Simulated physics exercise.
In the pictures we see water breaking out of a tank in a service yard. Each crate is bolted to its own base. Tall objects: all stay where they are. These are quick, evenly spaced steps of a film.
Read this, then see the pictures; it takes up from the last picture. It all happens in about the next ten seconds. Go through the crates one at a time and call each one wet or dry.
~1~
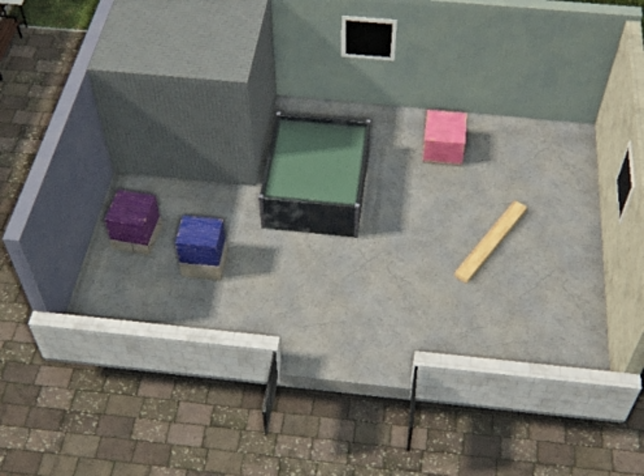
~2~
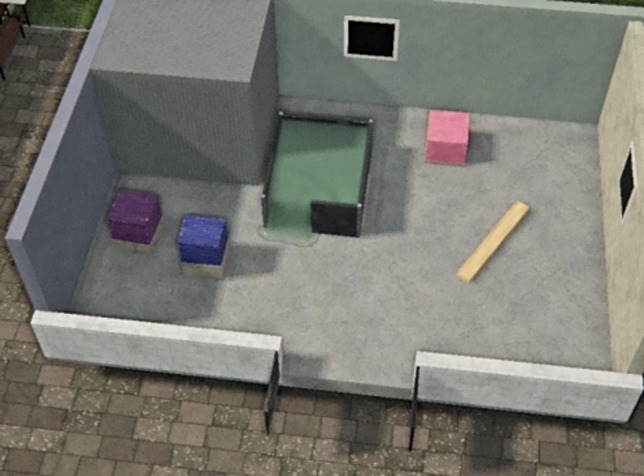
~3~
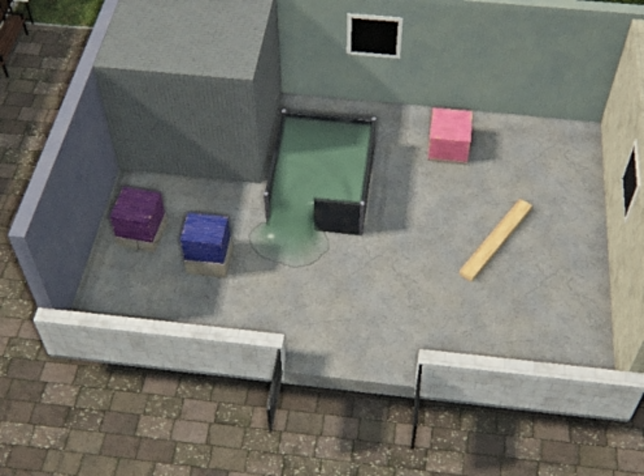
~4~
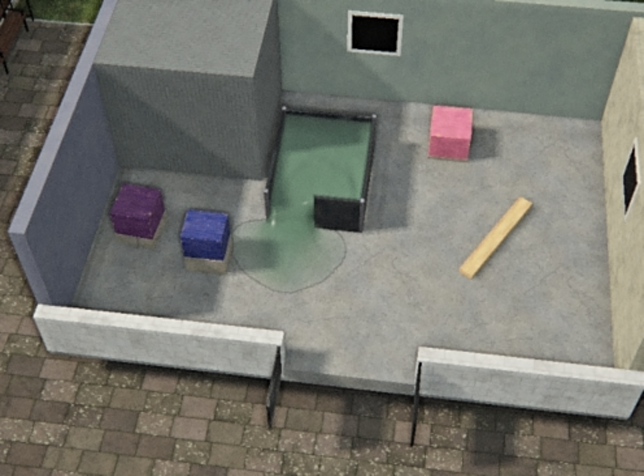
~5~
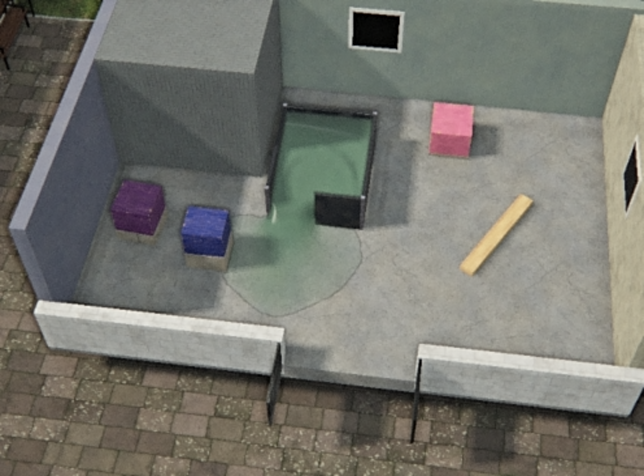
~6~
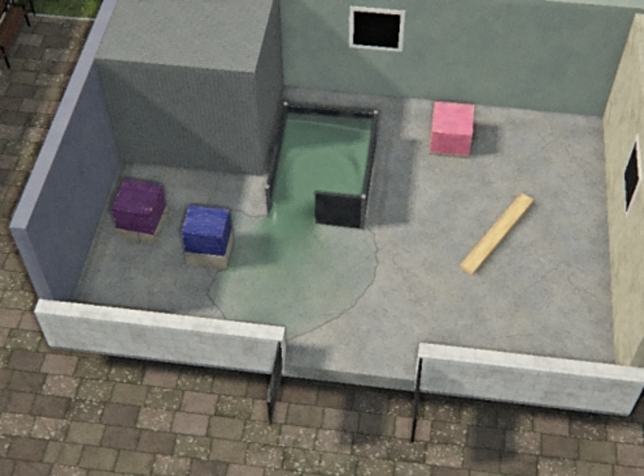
The blue crate is dry. The purple crate is dry. The pink crate is dry.
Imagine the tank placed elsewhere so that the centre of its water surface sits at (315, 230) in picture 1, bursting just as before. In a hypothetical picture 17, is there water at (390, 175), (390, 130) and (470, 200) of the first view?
Untouched, untouched, untouched.
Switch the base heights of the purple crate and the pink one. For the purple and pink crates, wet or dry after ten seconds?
The purple crate gets flooded, the pink crate stays clear.
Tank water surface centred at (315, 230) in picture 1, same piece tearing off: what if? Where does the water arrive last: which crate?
I'd go with the pink crate.
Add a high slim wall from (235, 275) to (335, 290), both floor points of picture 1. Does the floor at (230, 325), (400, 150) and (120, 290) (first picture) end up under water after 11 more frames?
Outcome by spot, in order - watered, unwatered, unwatered.
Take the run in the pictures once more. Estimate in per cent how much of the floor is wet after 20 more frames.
About 35 in a hundred.
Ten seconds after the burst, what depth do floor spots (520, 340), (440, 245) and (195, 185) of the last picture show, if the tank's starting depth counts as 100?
About 2, 0, 8 %.
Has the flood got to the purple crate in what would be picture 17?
Purple crate wet.
A moment on, water covers 20 % of the floor; the blue crate water round its plinth, the purple crate water round its plinth, the pink crate not reached.
Next, water covers 25 % of the floor; the blue crate water round its plinth, the purple crate water round its plinth, the pink crate not reached.
Then, water covers 35 % of the floor; the blue crate water round its plinth, the purple crate water round its plinth, the pink crate not reached.
Later, water covers 45 % of the floor; the blue crate water round its plinth, the purple crate water round its plinth, the pink crate not reached.
In the end, water covers 65 % of the floor; the blue crate stayed above the water, the purple crate stayed above the water, the pink crate stayed above the water.
